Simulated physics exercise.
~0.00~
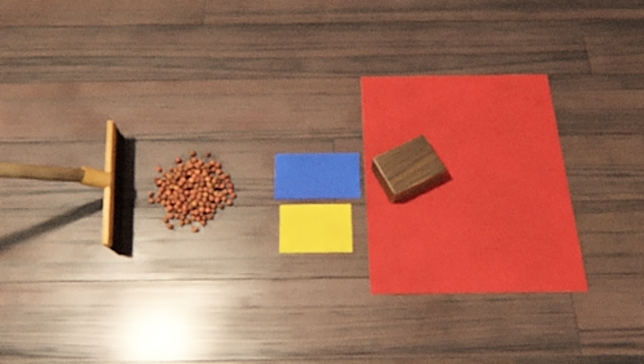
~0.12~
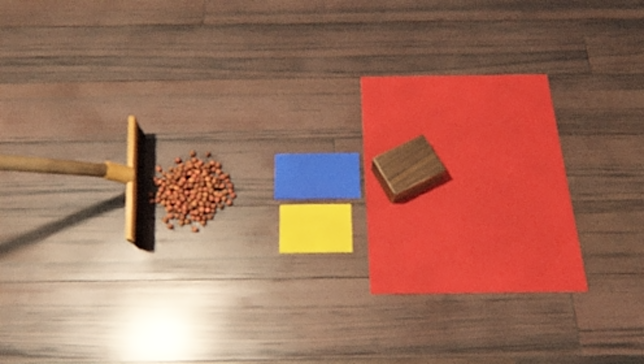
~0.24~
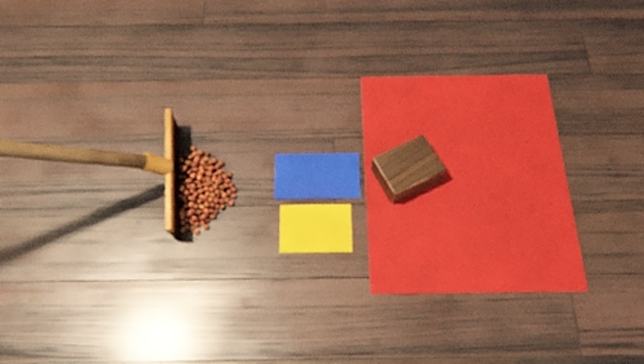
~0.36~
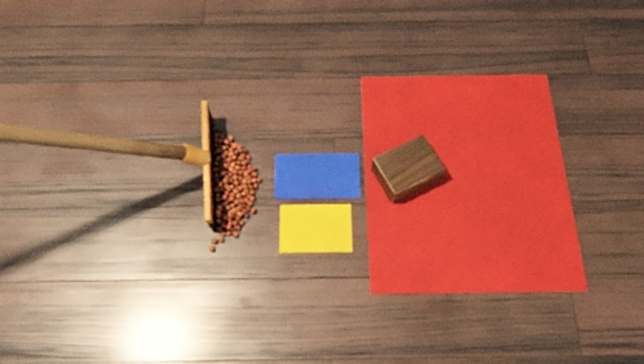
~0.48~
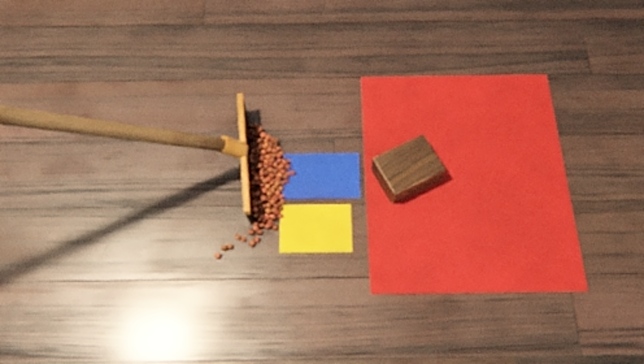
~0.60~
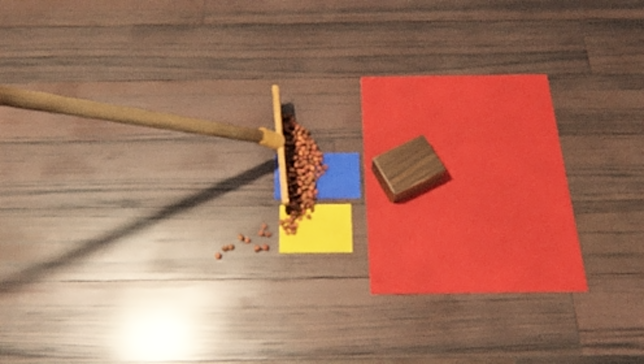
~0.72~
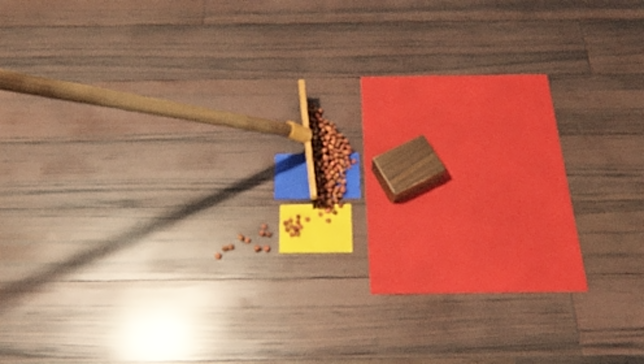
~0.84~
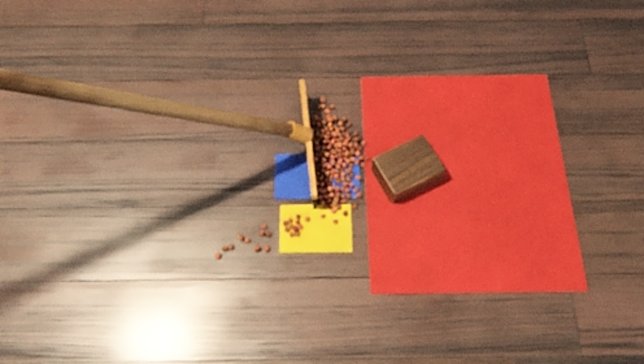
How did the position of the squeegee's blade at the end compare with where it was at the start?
The blade began on the bare floor at the left, behind the pile of pellets, and ended farther right and slightly higher up, over the blue sheet.
